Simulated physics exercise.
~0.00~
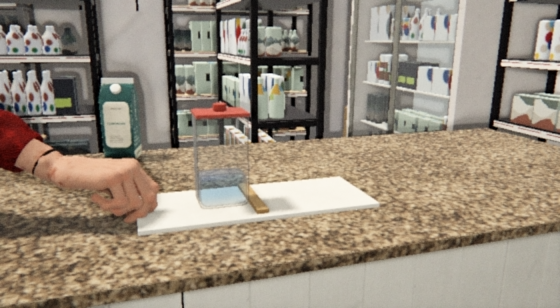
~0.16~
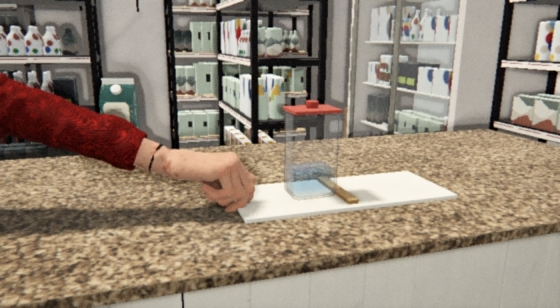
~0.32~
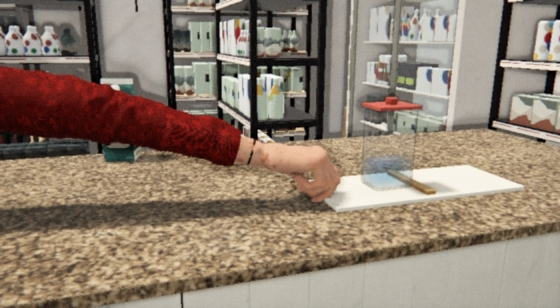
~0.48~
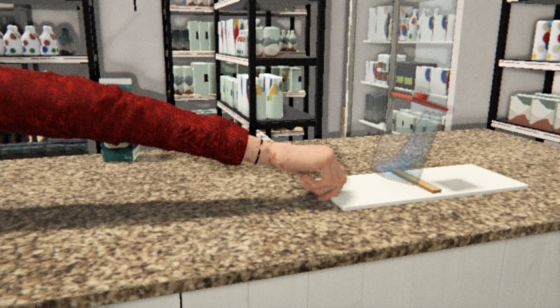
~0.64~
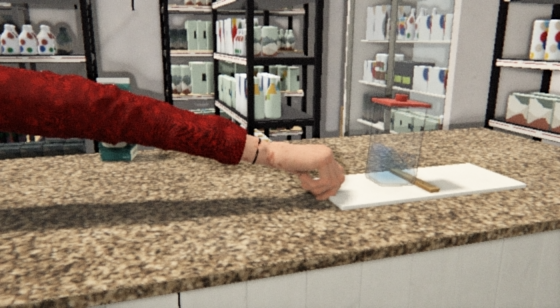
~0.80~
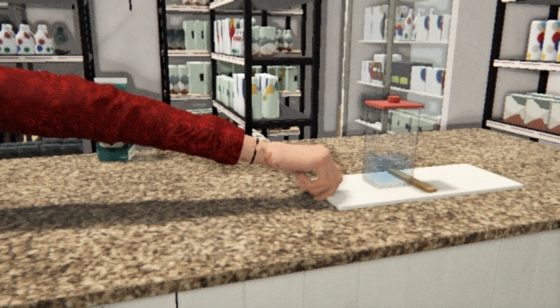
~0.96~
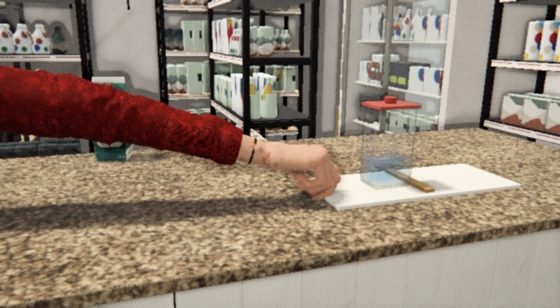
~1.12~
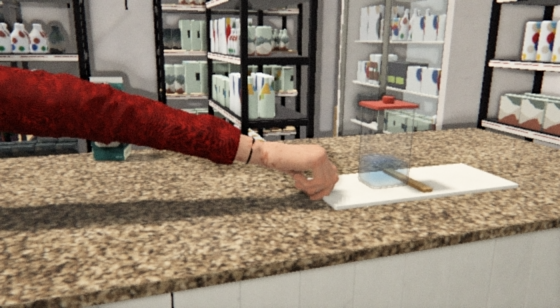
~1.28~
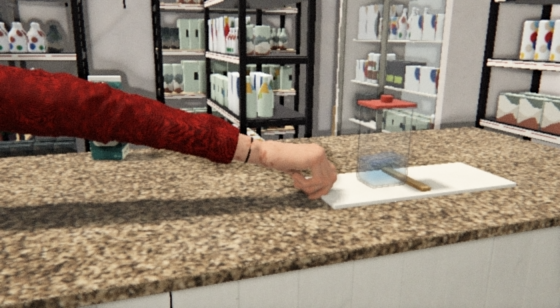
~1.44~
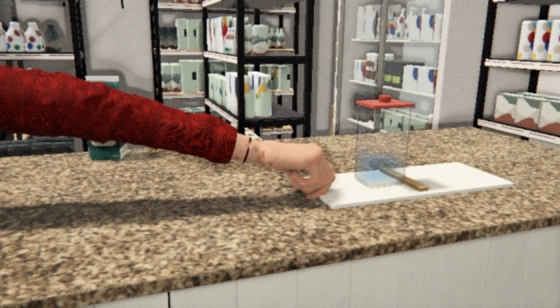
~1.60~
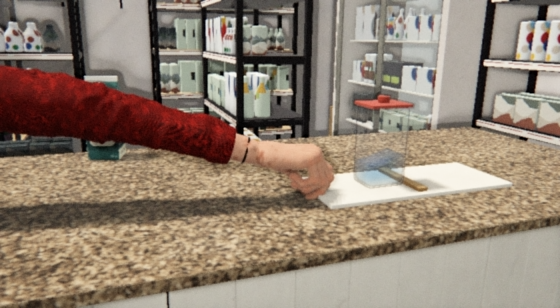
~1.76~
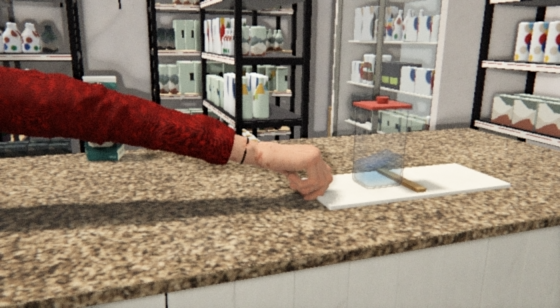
An arm in a red sleeve reaches in from the left across a speckled brown counter, seen from the front and slightly above, with stocked shelves behind. Its hand holds the end of a white board carrying a clear square bottle with a red cap and some bluish water, beside a low brown batten. The hand slides the board to the right, then stops it. The bottle tips rightward over the batten, its water tilting, then rocks back upright. It stays standing on the still board, the hand resting at the edge, as the view drifts slightly right.
